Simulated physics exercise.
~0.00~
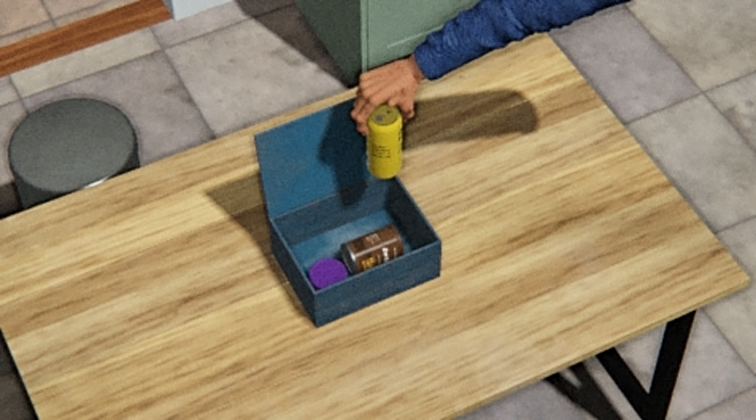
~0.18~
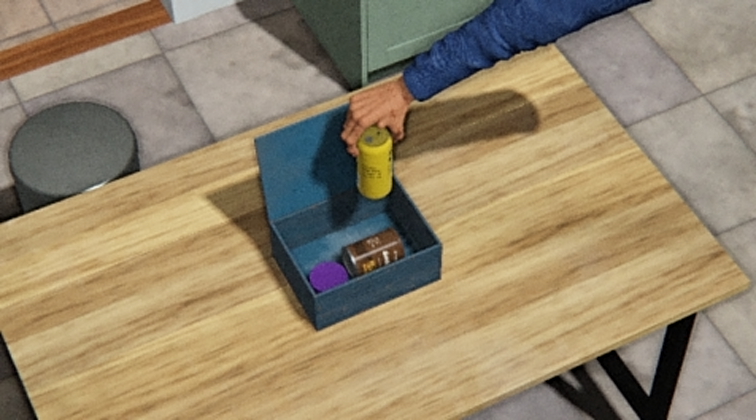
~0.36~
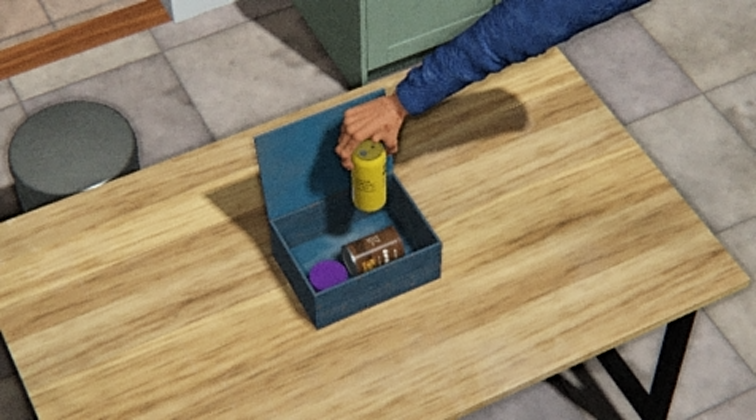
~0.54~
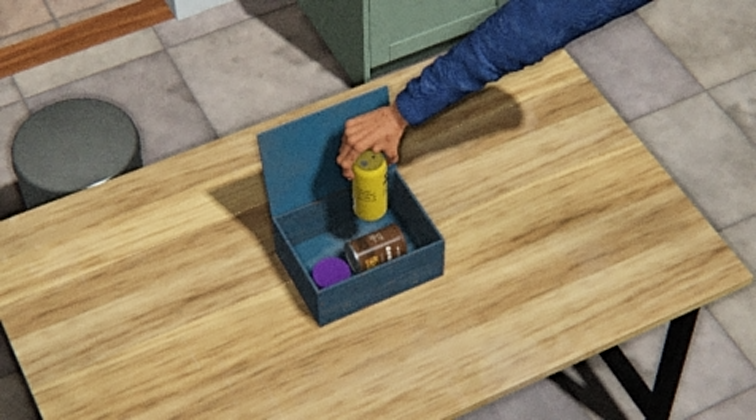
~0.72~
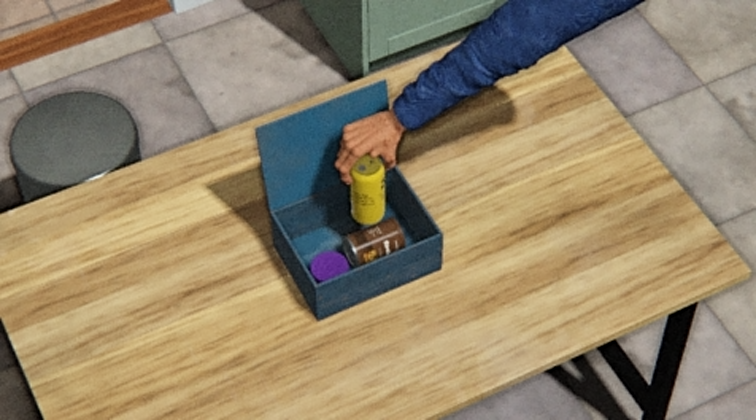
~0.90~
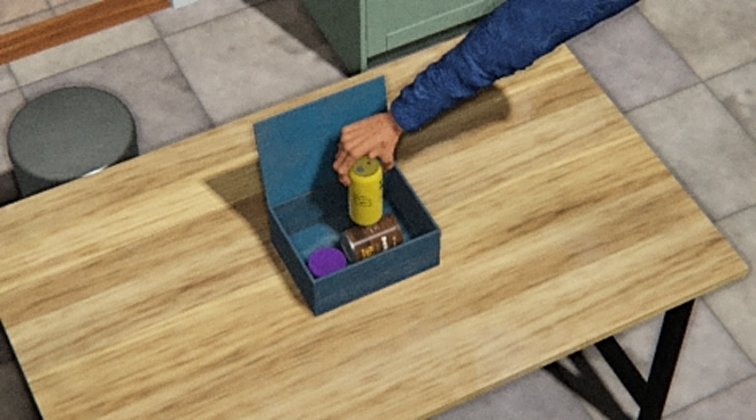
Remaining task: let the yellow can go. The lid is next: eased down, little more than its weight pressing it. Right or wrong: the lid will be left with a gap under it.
Right.
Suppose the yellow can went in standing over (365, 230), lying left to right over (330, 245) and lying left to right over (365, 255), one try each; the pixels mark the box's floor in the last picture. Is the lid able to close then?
First try: The lid remains open; second try: It comes all the way down; third try: It comes all the way down.
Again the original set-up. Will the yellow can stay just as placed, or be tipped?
Result: It leans over.
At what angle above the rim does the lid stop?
Near 80° up from the rim.
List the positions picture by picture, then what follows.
The first frame shows on its way; yellow can (384, 142).
The second frame shows on its way; yellow can (374, 163).
The third frame shows on its way; yellow can (369, 176).
The fourth frame shows on its way; yellow can (369, 186).
The fifth frame shows on its way; yellow can (367, 190).
The sixth frame shows put in, still held; yellow can (365, 191).
By 1.20 s, yellow can tilted by 37° near (363, 194); brown tin moved a little.
By 1.30 s, yellow can tilted by 45° near (363, 199); brown tin moved a little.
By 1.70 s, lid starting down; yellow can tilted by 42° near (363, 203); brown tin moved about its own width.
By 3.10 s, lid 80° above the rim; yellow can tilted by 39° near (363, 202); brown tin moved about its own width.
When it is over (4.2 s), lid 80° above the rim; lying over in the box, yellow can; moved from the start, brown tin; purple tin as before. End places, in pixels of the last picture, yellow can near (362, 201).
